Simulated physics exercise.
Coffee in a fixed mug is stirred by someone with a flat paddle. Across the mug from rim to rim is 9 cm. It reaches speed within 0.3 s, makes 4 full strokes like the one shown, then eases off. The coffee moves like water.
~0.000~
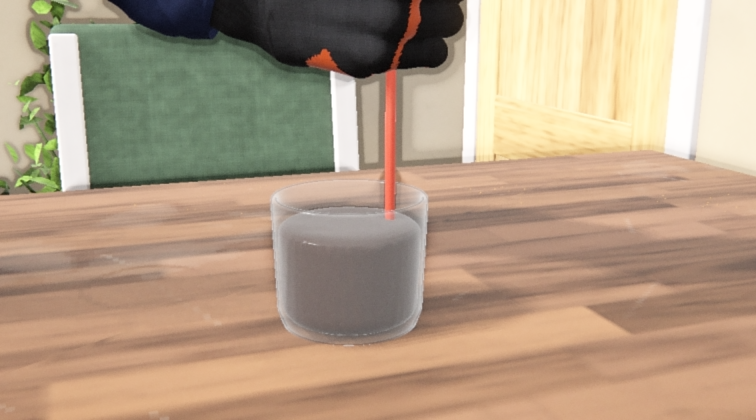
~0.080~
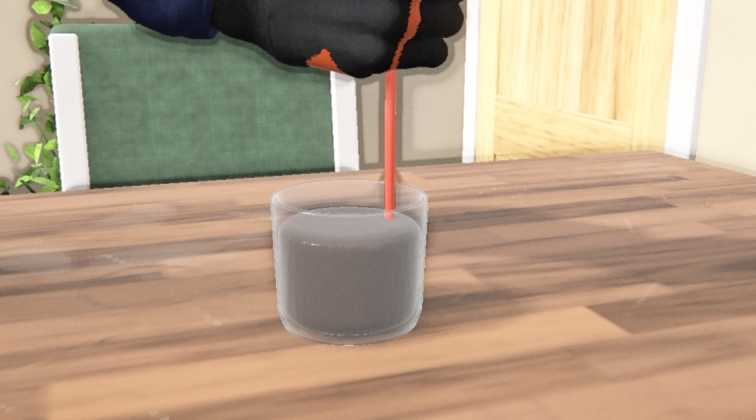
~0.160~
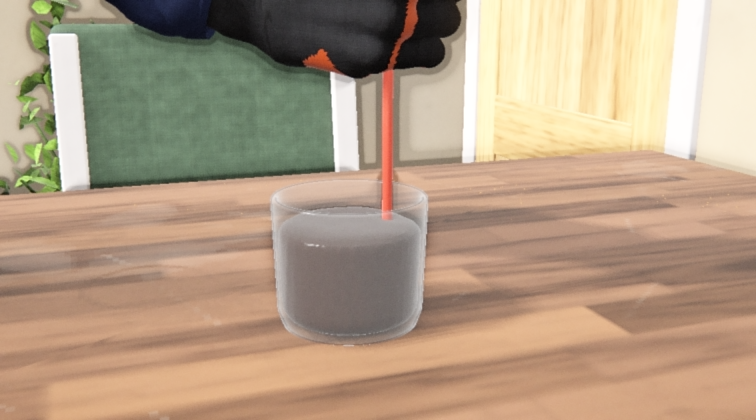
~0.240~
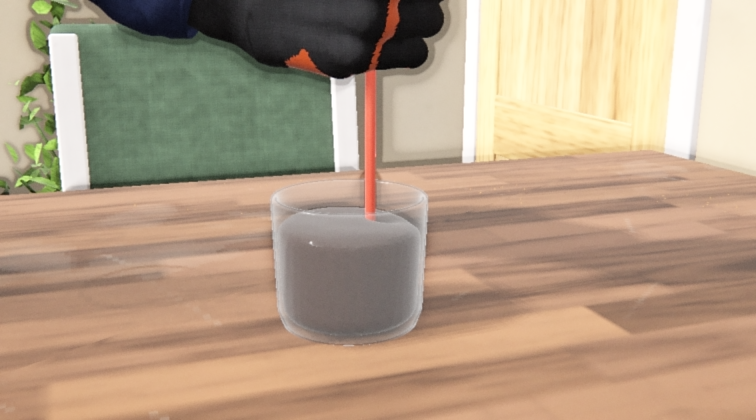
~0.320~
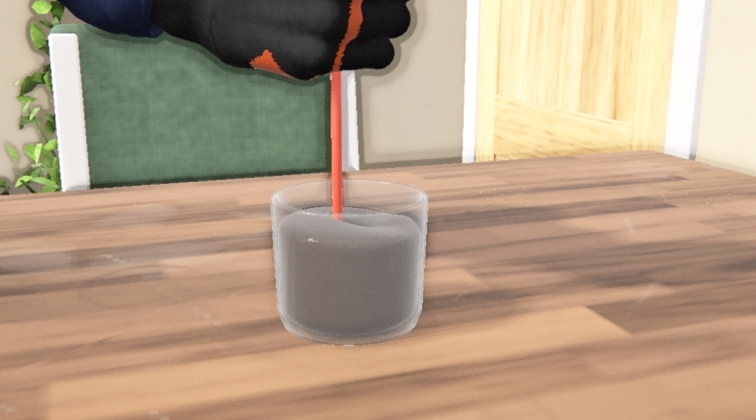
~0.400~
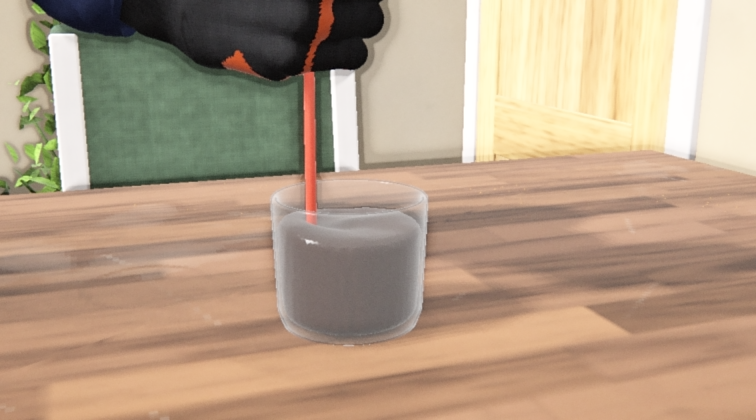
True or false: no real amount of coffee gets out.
True.
After 0.96 s 0 ml is over the rim.
After 1.53 s 0 ml is over the rim.
After 2.10 s 0 ml is over the rim.
After 2.66 s 0 ml is over the rim.
In the end 0 ml is over the rim.
